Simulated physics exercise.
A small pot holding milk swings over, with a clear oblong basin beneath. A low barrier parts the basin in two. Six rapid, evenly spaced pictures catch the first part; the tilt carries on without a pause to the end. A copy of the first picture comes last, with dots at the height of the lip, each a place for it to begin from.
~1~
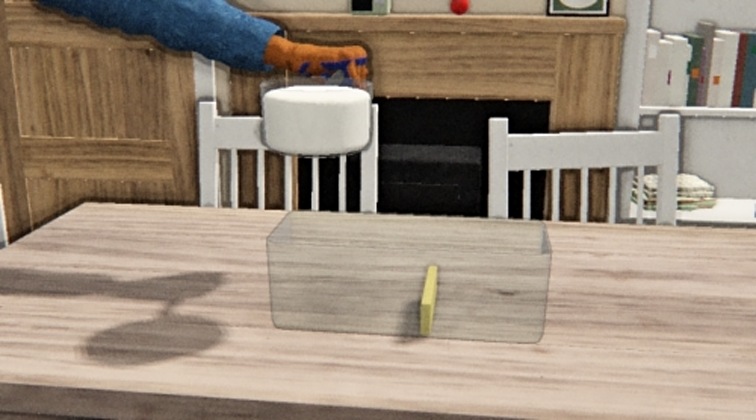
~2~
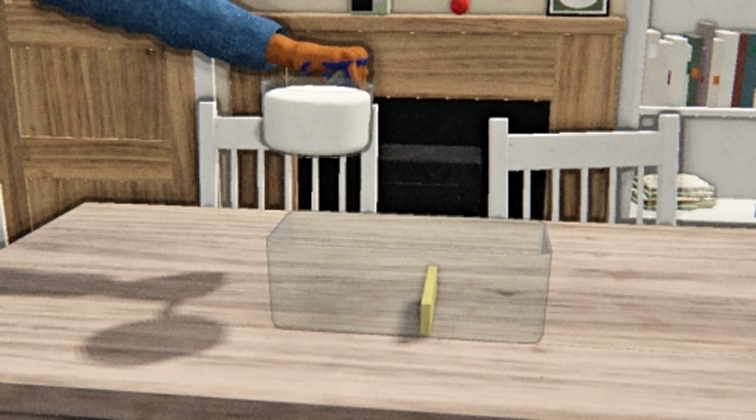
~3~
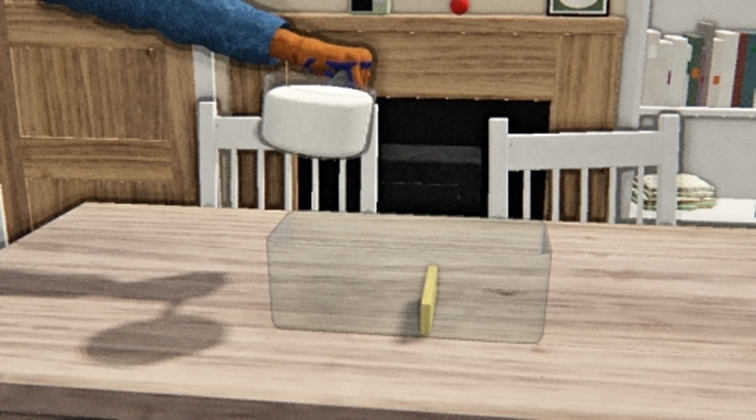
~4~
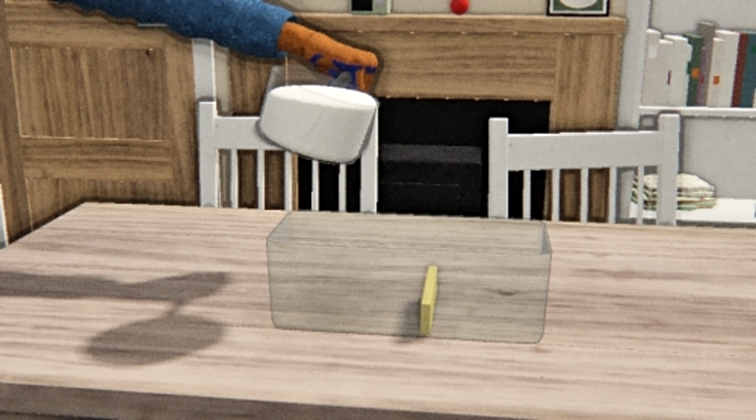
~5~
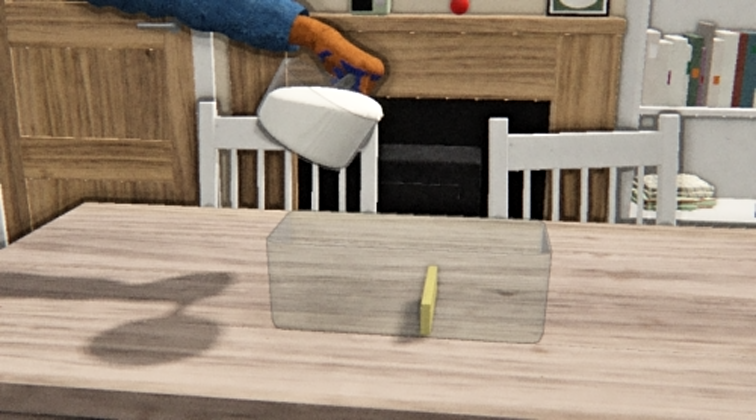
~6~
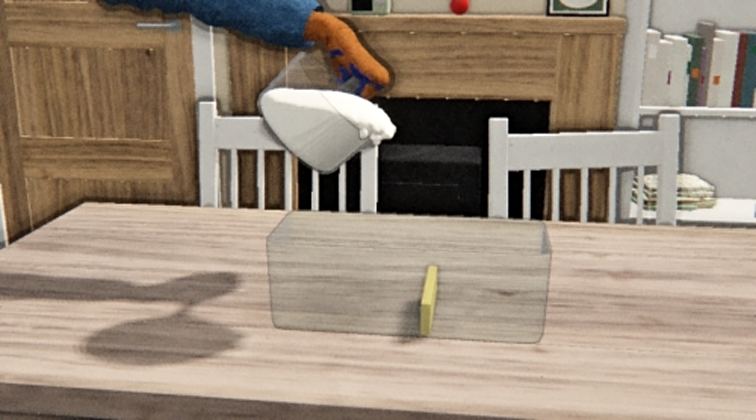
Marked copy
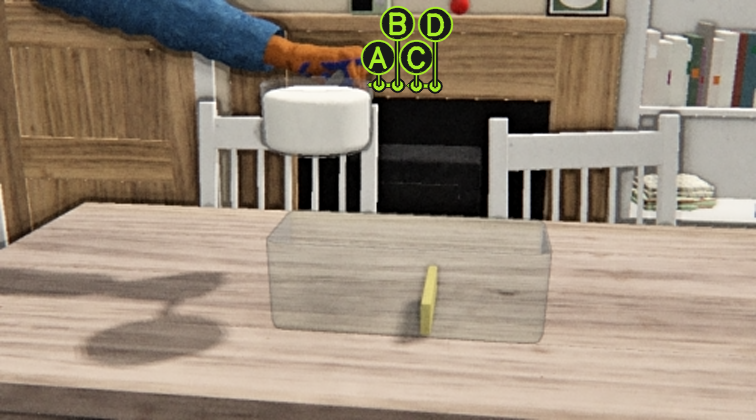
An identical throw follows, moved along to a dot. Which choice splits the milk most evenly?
Go for B.
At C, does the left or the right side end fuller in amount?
More ends on the right.
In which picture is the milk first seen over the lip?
Picture 5.
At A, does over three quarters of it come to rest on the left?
No.
On the marked copy, A at (378, 85); B at (397, 85); C at (416, 85); D at (435, 86).
For dot A, about 65 % ends left of the wall and 32 % right of it; 3 % is lost outside.
For dot B, about 51 % ends left of the wall and 46 % right of it; 3 % is lost outside.
For dot C, about 33 % ends left of the wall and 65 % right of it; 3 % is lost outside.
For dot D, about 22 % ends left of the wall and 75 % right of it; 3 % is lost outside.
